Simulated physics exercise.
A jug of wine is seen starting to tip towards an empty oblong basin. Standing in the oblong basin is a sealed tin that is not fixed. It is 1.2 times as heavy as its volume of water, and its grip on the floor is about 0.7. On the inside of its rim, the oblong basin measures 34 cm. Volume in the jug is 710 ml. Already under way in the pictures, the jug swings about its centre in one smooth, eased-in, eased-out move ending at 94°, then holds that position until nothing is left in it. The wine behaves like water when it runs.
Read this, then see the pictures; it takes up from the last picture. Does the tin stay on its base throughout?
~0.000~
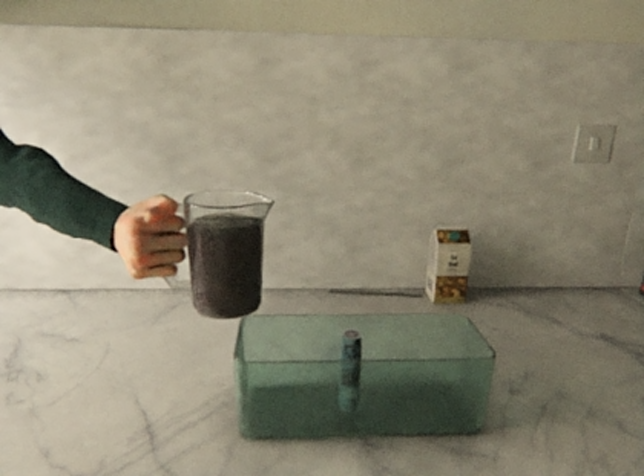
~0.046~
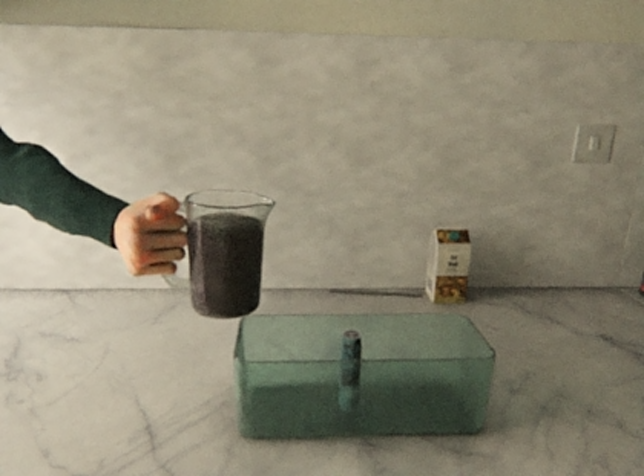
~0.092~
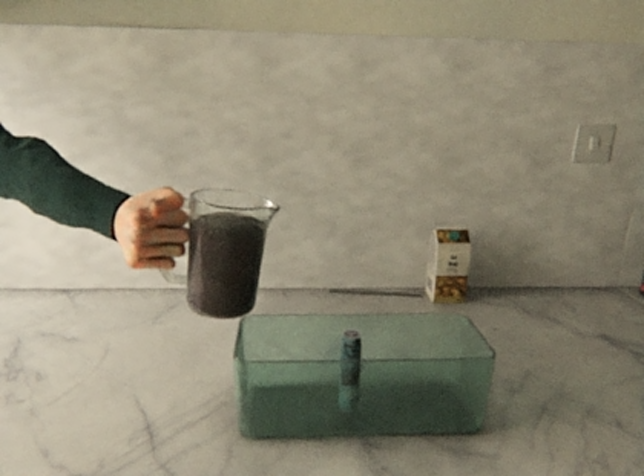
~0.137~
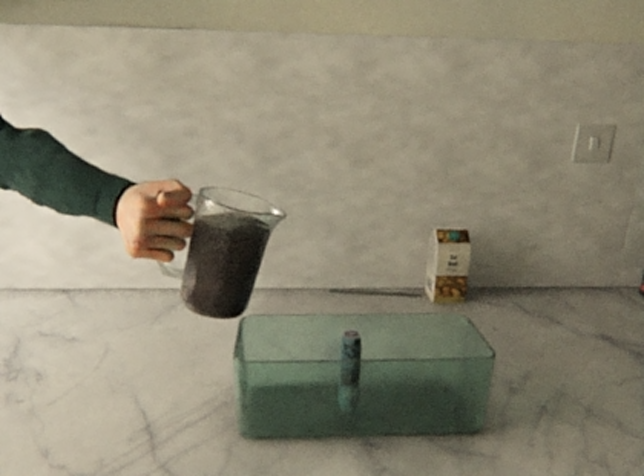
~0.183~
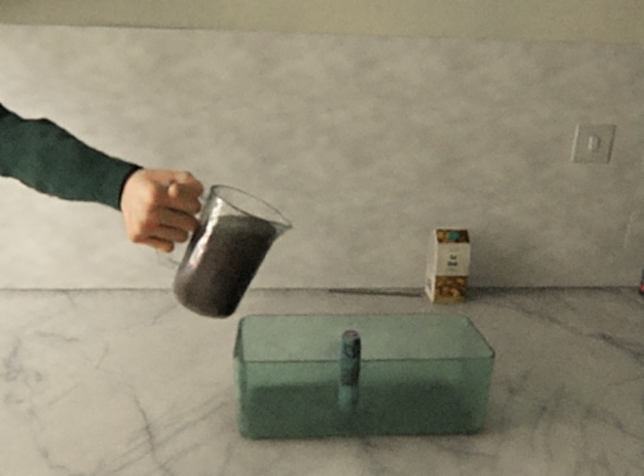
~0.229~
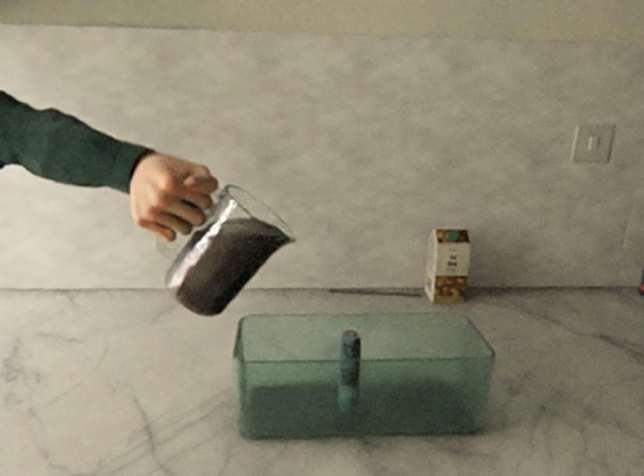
No, it goes down.
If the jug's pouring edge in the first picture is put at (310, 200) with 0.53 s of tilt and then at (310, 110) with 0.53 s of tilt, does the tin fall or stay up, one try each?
In the first try it remains standing; in the second it remains standing.
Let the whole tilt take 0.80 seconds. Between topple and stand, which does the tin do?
In that case the tin overturns.
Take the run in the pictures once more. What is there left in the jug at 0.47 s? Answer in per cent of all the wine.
Some 72 per cent.
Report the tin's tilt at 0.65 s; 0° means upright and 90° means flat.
The tilt comes to near 5°.
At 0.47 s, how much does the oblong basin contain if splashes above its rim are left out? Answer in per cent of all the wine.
About 10 per cent.
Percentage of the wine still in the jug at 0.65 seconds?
Remaining share: Approx. 38 %.
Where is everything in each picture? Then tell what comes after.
Tilt 0°; pouring edge (274, 201); surface from (189, 220) to (262, 221); the oblong basin's rim runs from (238, 338) to (481, 336); the tin's top is at (352, 338), in the first frame.
Tilt 2°; pouring edge (276, 202); surface from (190, 219) to (263, 221), in the second frame.
Tilt 7°; pouring edge (280, 206); surface from (193, 217) to (266, 222), in the third frame.
Tilt 15°; pouring edge (286, 214); surface from (196, 219) to (270, 223), in the fourth frame.
Tilt 25°; pouring edge (292, 225); surface from (193, 239) to (278, 228), in the fifth frame.
Tilt 37°; pouring edge (296, 239); surface from (187, 244) to (290, 234), in the sixth frame.
Then, 0.47 s in, the tilt is 91° and 72 per cent is still to pour; the tin stands where it began.
Then, 0.65 s in, the tilt is 94° and 37 per cent is still to pour; the tin leans 6°.
Then, 0.83 s in, the tilt is 94° and 16 per cent is still to pour; the tin lies on its side.
Then, 1.03 s in, the tilt is 94° and 7 per cent is still to pour; the tin lies on its side.
Finally, the tin lies on its side.
